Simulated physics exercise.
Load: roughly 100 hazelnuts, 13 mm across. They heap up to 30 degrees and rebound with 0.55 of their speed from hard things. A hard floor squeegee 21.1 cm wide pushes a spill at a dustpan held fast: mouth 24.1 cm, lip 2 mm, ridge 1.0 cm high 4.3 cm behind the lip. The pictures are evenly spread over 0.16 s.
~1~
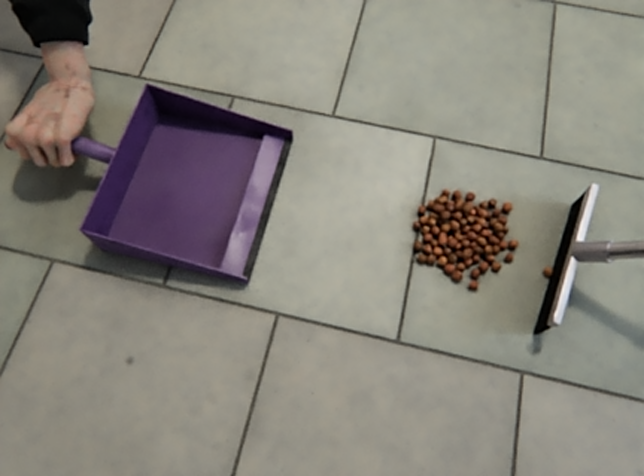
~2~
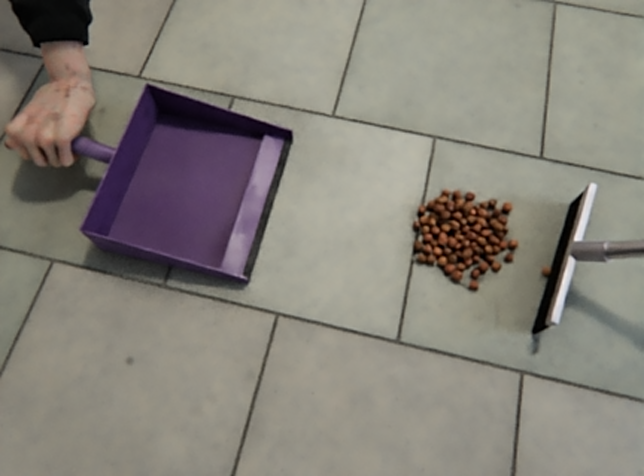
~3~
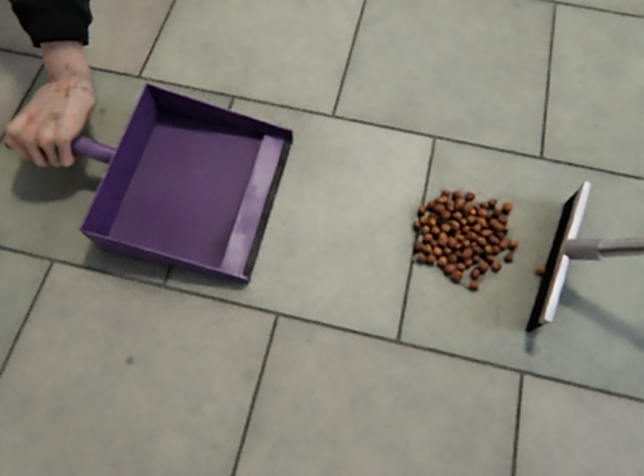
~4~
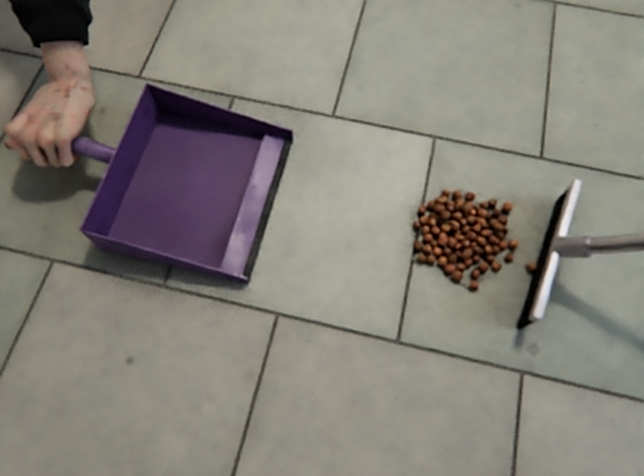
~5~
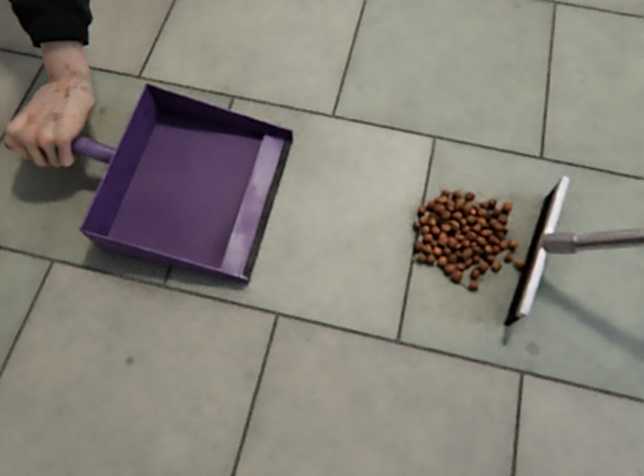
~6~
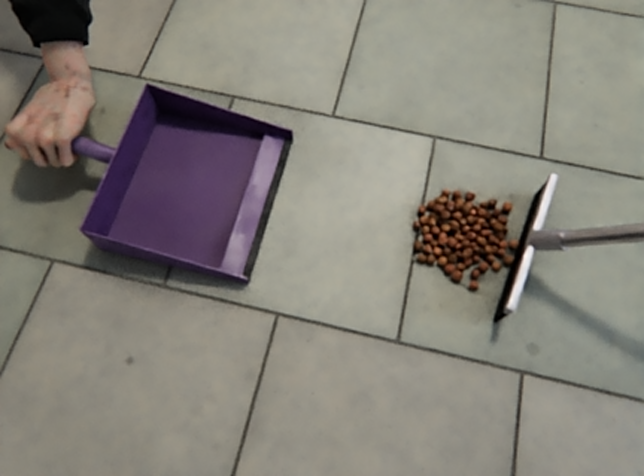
On a grey tiled floor, a squeegee slides left to the edge of a hazelnut pile.
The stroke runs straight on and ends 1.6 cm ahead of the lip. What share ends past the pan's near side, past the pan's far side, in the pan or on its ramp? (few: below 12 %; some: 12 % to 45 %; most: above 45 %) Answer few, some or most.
Near side: Few, far side: Some, pan: Some.
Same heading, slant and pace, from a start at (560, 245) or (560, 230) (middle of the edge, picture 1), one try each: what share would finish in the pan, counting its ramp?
About 25 and 20 per cent.
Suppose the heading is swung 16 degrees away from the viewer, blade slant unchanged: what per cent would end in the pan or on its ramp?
It would be near 20 per cent.
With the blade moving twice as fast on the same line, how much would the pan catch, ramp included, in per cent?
It would be near 35 per cent.
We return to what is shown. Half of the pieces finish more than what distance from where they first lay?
Roughly 28 cm.
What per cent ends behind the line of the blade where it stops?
About 15 per cent.
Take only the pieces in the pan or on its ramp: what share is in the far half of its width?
About 70 per cent.
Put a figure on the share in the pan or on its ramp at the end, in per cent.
About 25 per cent.
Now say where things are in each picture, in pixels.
The first frame shows blade from (553, 323) to (591, 191), moved 0.0 cm, 0 of the pieces shifted so far; middle of the pieces at (467, 230); pan at (189, 189).
The second frame shows blade from (551, 322) to (589, 190), moved 0.3 cm, 0 of the pieces shifted so far; middle of the pieces at (467, 230).
The third frame shows blade from (545, 320) to (583, 189), moved 1.0 cm, 1 of the pieces shifted so far; middle of the pieces at (467, 230).
The fourth frame shows blade from (534, 317) to (574, 186), moved 2.3 cm, 1 of the pieces shifted so far; middle of the pieces at (467, 230).
The fifth frame shows blade from (521, 314) to (562, 183), moved 3.9 cm, 1 of the pieces shifted so far; middle of the pieces at (467, 230).
The sixth frame shows blade from (509, 310) to (551, 180), moved 5.6 cm, 2 of the pieces shifted so far; middle of the pieces at (467, 230); pan at (189, 189).
Then, 0.31 s after the last picture, middle of the blade 20 cm from the lip; 0 % over the lip, far side 5 %, near side 0 %.
Then, 0.52 s after the last picture, middle of the blade 10 cm from the lip; 0 % over the lip, far side 15 %, near side 0 %.
Then, 0.84 s after the last picture, middle of the blade 4 cm from the lip; 30 % over the lip, far side 25 %, near side 5 %.
In the end, near side 5 %, far side 25 %, pan 25 %, in front of the lip or behind the blade 45 %.
